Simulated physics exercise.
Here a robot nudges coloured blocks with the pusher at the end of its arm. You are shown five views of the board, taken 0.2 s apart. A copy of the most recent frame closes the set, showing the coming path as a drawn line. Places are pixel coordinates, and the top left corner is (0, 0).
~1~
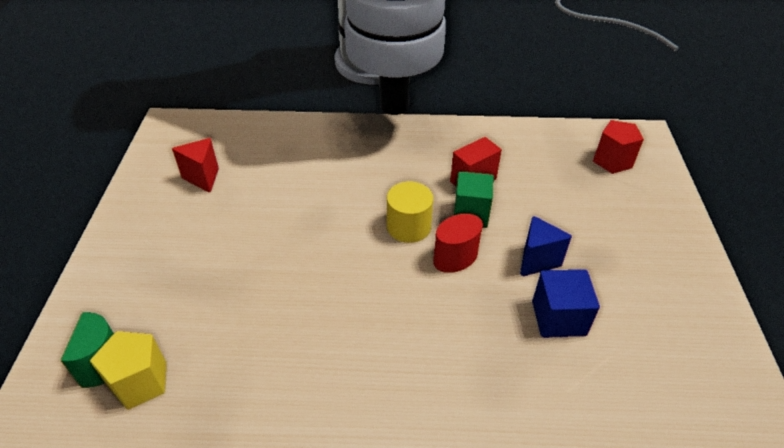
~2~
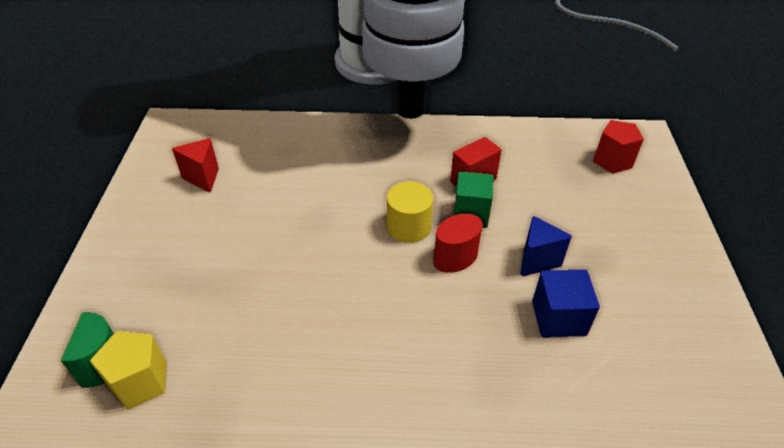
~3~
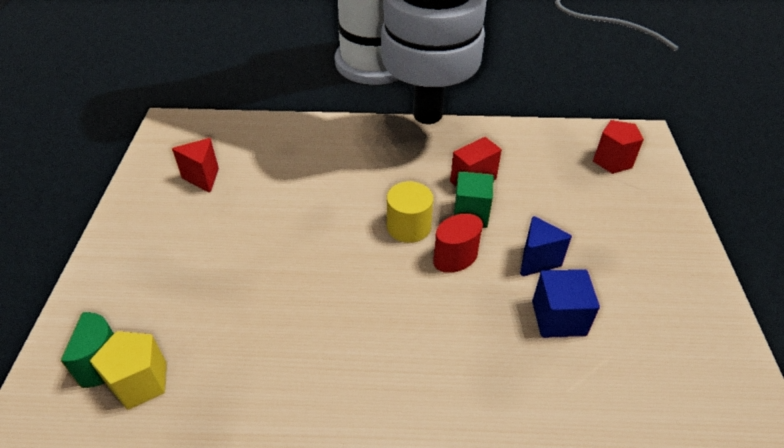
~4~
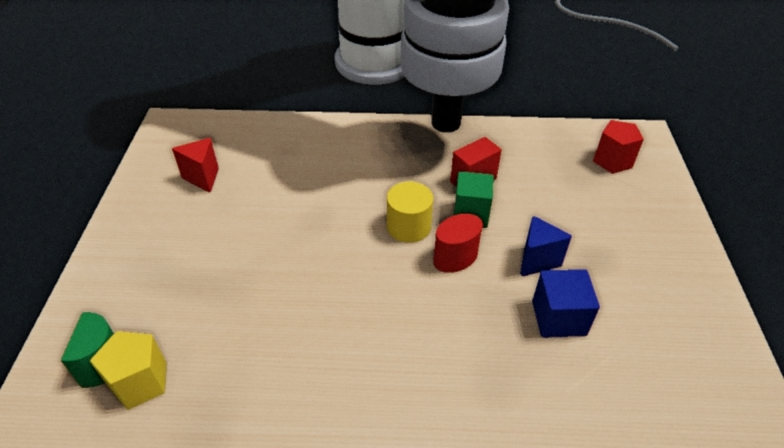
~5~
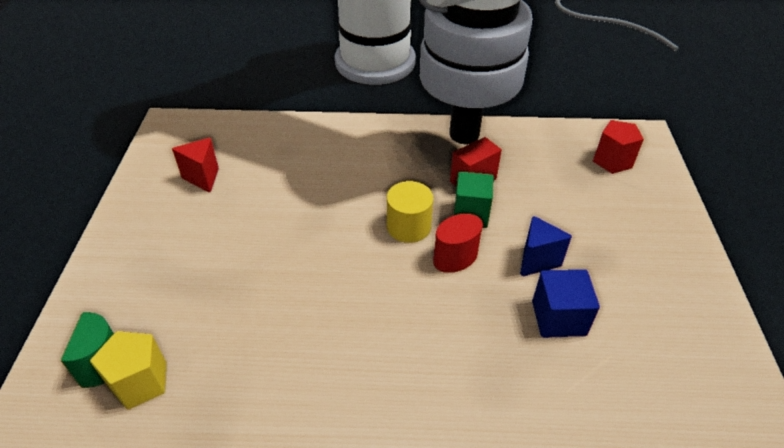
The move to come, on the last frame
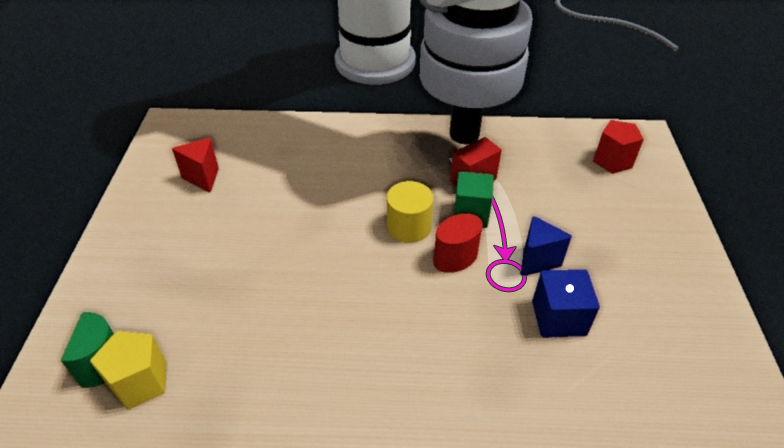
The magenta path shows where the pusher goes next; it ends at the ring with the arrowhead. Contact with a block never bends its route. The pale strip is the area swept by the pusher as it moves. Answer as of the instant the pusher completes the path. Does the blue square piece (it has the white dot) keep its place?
I believe so.
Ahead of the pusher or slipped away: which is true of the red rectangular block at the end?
Before the pusher.
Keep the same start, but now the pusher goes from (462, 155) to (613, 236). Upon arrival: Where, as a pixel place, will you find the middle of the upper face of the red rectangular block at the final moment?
My estimate: (489, 162).
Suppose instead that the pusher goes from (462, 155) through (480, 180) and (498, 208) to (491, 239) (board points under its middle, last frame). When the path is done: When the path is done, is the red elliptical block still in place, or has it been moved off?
It is shifted.
The line goes from (462, 155) over (487, 188) and (502, 229) to (506, 275); the dot is on the blue square piece.
The first path, step by step. One third of the way, pusher at (490, 170); green square piece at (473, 198), turned 15° clockwise; red rectangular block at (491, 180), turned 55° clockwise.
Two thirds of the way, pusher at (506, 210); red elliptical block at (440, 255), turned 45° clockwise; green square piece at (473, 237), turned 35° clockwise; red rectangular block at (502, 223), turned 75° clockwise.
At the end, pusher at (511, 257); red elliptical block at (411, 274), turned 85° clockwise; green square piece at (455, 274), turned 60° clockwise; red rectangular block at (493, 271), turned 105° clockwise; blue square piece unmoved.
